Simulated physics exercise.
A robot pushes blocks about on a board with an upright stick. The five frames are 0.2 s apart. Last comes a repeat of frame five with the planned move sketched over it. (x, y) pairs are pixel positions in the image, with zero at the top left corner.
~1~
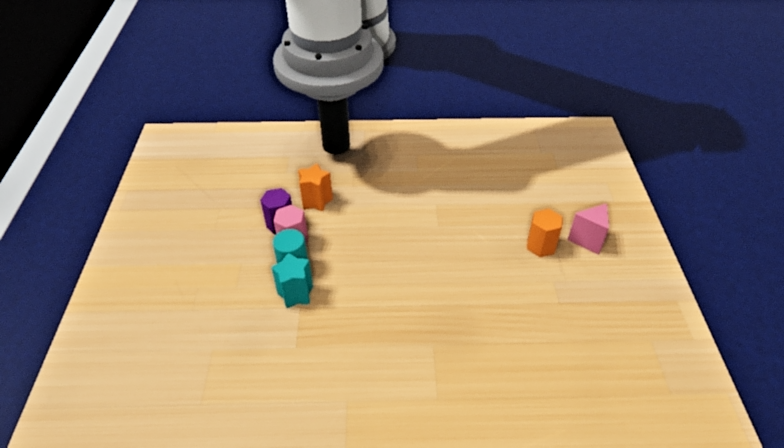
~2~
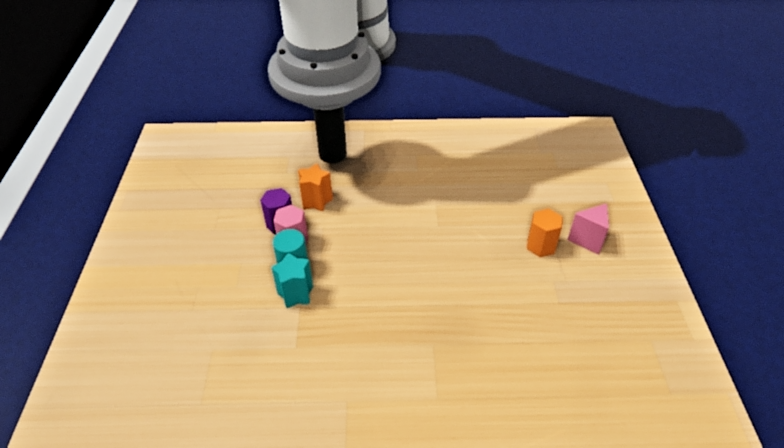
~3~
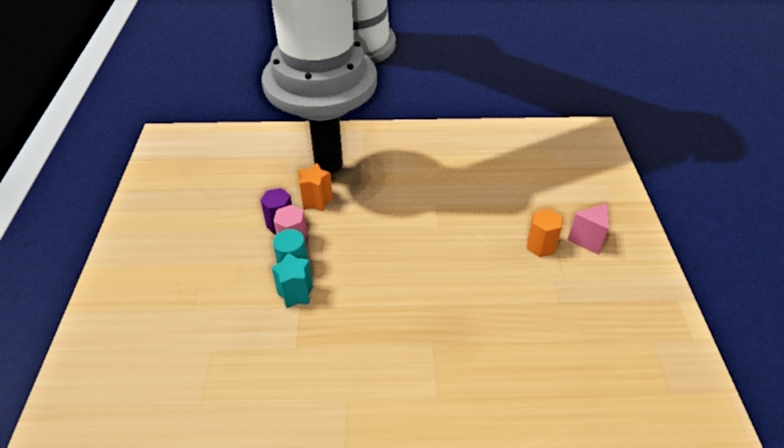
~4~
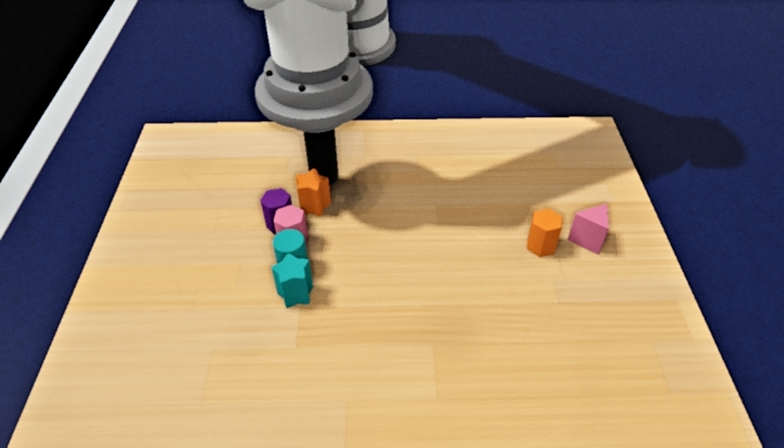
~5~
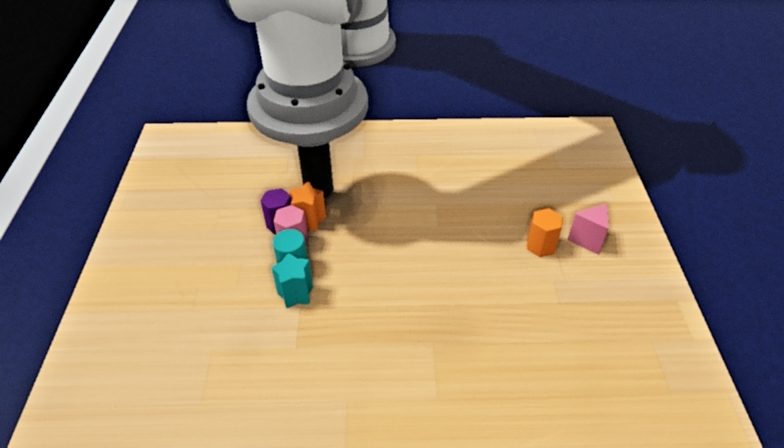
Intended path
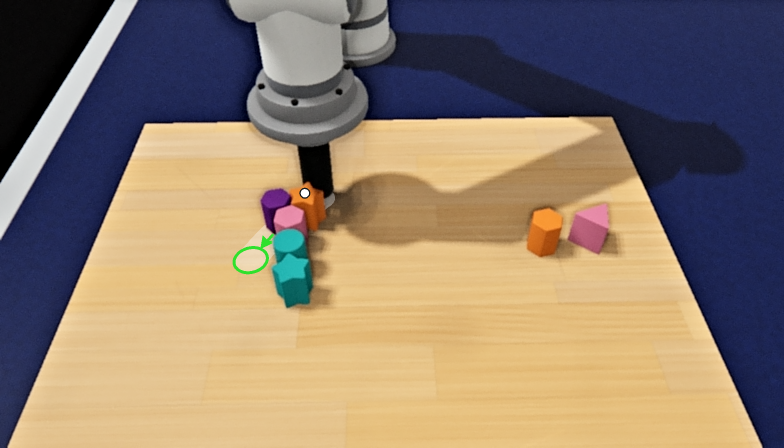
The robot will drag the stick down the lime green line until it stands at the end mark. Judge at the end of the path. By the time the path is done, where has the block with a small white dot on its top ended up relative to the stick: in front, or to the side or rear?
I'd say the block with a small white dot on its top is still out in front of the stick at the end.
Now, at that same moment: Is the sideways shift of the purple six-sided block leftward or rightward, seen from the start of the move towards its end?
Measured against the direction from start to end, the purple six-sided block shifts toward the right-hand side.
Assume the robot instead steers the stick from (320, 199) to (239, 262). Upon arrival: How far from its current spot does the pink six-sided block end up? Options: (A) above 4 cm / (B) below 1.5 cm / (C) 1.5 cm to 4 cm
It's A.
Path on the board, from (320, 199) via (283, 226), ending at (251, 260); the dot is on the orange star.
The first path, step by step. One third of the way, stick at (293, 208); purple six-sided block at (247, 207), turned 50° clockwise; turquoise circular block at (286, 253); pink six-sided block at (269, 234), turned 35° anticlockwise; orange star at (277, 213).
Two thirds of the way, stick at (270, 228); purple six-sided block at (234, 212), turned 95° clockwise; turquoise circular block at (285, 256); pink six-sided block at (253, 256), turned 55° anticlockwise; orange star at (255, 234), turned 15° anticlockwise.
At the end, stick at (248, 251); purple six-sided block at (224, 216), turned 130° clockwise; turquoise circular block at (285, 256); pink six-sided block at (247, 276), turned 100° anticlockwise; orange star at (231, 256), turned 25° anticlockwise.
